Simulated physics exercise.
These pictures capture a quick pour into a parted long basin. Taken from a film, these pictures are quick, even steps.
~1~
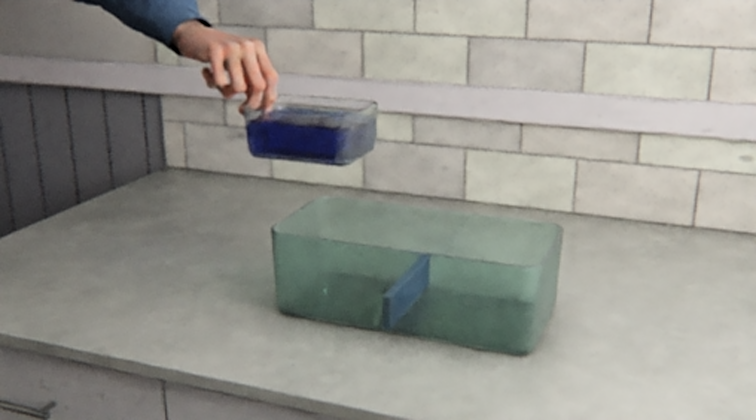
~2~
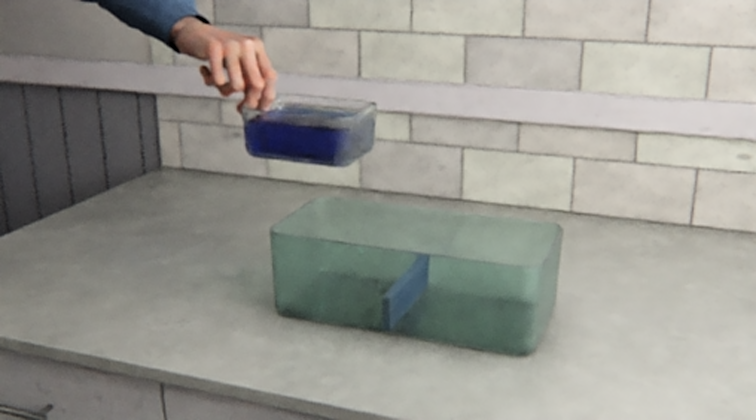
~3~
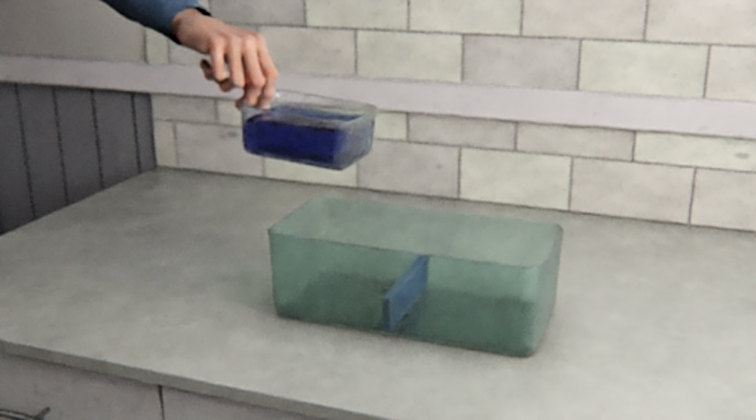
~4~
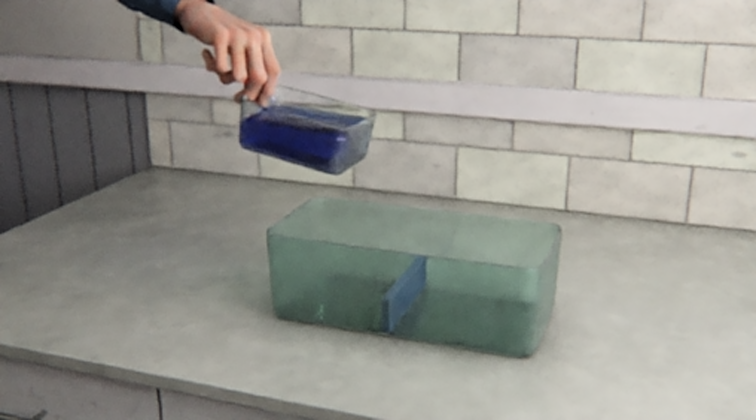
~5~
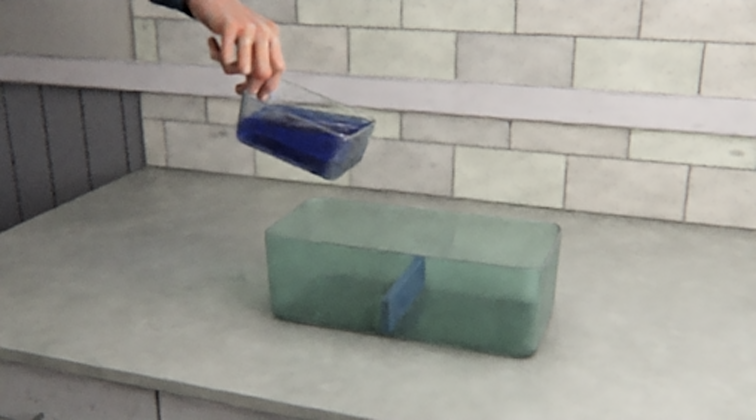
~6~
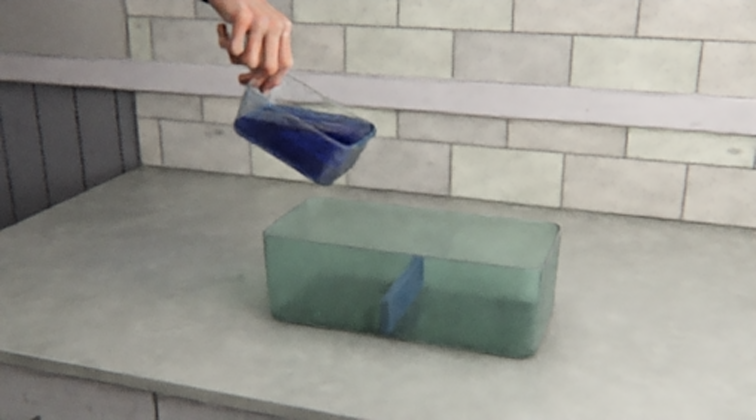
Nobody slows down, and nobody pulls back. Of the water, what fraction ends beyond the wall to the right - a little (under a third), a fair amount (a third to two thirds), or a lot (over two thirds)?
A fair amount, a third to two thirds.
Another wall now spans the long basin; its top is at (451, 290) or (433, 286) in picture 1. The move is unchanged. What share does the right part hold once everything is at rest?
The first placement gives around 10 percent, the second 5 percent.
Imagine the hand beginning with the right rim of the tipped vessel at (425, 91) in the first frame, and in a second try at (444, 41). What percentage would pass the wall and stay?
Roughly 90 % and 90 %.
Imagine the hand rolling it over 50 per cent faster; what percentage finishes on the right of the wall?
Roughly 35 percent.
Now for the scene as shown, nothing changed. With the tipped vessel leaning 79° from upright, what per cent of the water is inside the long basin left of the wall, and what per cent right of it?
15 % left, 30 % right.
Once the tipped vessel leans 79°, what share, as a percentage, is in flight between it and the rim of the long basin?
Something like 35 per cent of it.
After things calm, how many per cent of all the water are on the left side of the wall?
That works out to roughly 50 percent.
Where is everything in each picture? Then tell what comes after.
Tilt 0°; pouring edge (365, 111); surface from (265, 113) to (365, 122); the long basin's rim runs from (295, 214) to (553, 247); the wall's top is at (408, 276), in the first picture.
Tilt 1°; pouring edge (364, 112); surface from (263, 113) to (364, 122), in the second picture.
Tilt 5°; pouring edge (364, 116); surface from (261, 112) to (364, 124), in the third picture.
Tilt 11°; pouring edge (364, 123); surface from (260, 111) to (364, 125), in the fourth picture.
Tilt 18°; pouring edge (364, 131); surface from (258, 111) to (365, 127), in the fifth picture.
Tilt 27°; pouring edge (362, 140); surface from (254, 110) to (361, 132); 3 per cent is over the edge, in the sixth picture.
A moment on, the tilt is 79° and 23 per cent is still to pour, 13 is left of the wall and 29 right of it.
Next, the tilt is 94° and 8 per cent is still to pour, 39 is left of the wall and 49 right of it.
Then the tilt is 94° and 2 per cent is still to pour, 47 is left of the wall and 50 right of it.
Later the tilt is 94° and 0 per cent is still to pour, 49 is left of the wall and 50 right of it.
In the end 49 per cent lies left of the wall, 50 right of it and 1 outside.
